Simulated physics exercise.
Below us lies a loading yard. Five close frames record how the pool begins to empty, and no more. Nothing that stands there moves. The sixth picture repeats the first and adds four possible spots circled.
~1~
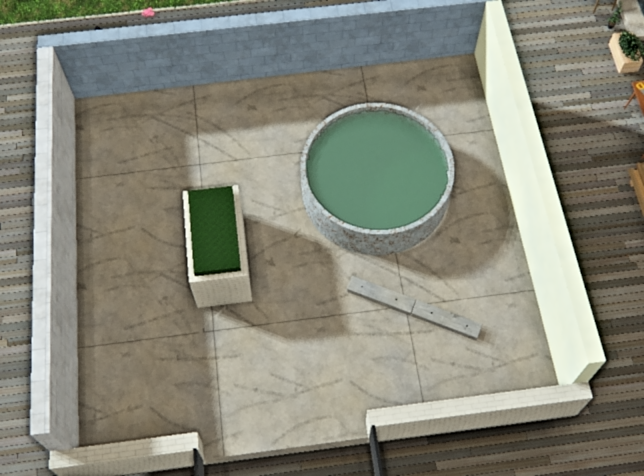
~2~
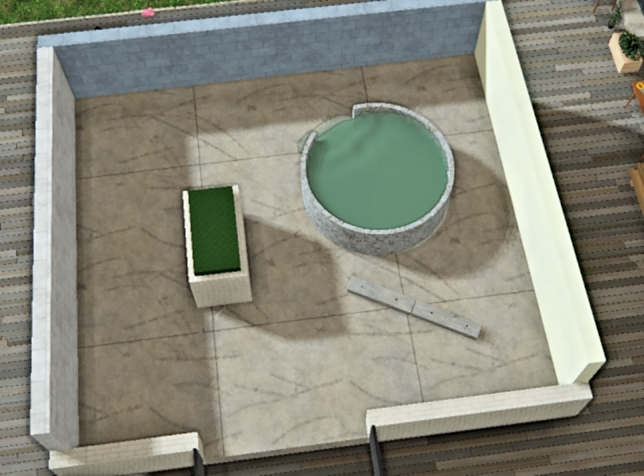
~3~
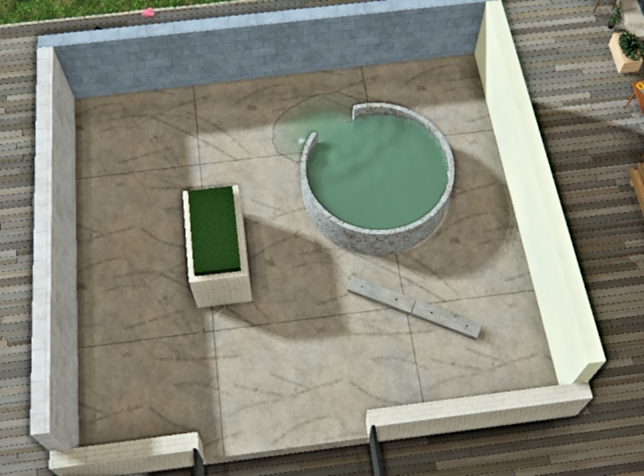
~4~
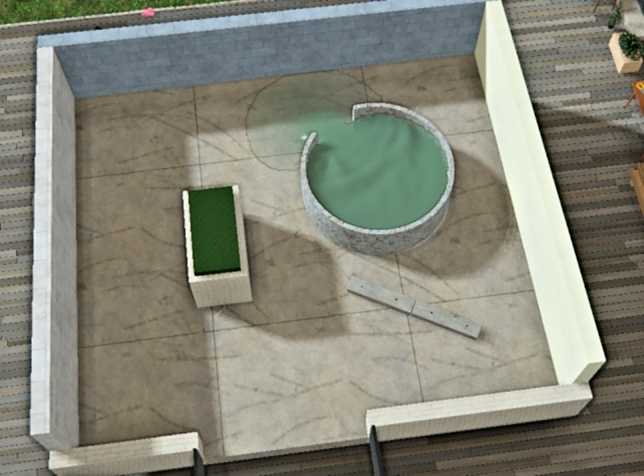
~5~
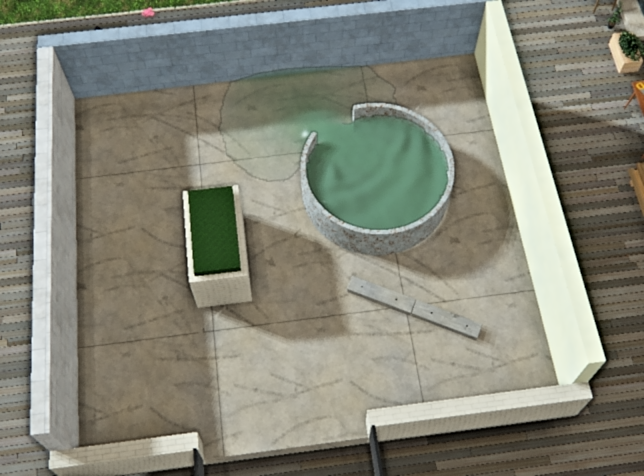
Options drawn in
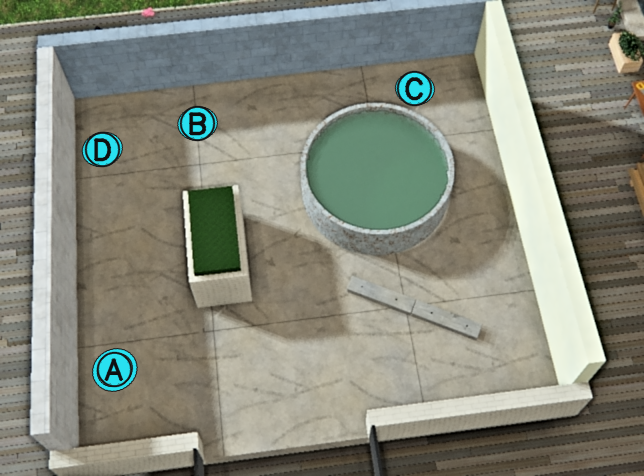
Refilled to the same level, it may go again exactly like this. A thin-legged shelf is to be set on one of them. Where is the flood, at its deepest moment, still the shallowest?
The best spot is C.
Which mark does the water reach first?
Spot B.
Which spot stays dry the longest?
A it is.
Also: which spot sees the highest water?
That is spot D.
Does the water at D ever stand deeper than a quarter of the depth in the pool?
Yes, it does.
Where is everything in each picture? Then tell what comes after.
Pool full, its middle at (377, 169); open gate at (283, 424).
Water covers 1 % of the ground, its front hidden from here.
Water covers 3 % of the ground and shows as far out as (279, 125).
Water covers 8 % of the ground and shows as far out as (271, 89).
Water covers 11 % of the ground and shows as far out as (235, 81).
On the marked copy, A at (114, 369); B at (197, 123); C at (414, 88); D at (102, 149).
With A, the water peaks at about 24 % of the depth that stood in the pool.
With B, the water peaks at about 21 % of the depth that stood in the pool.
With C, the water peaks at about 7 % of the depth that stood in the pool.
With D, the water peaks at about 42 % of the depth that stood in the pool.
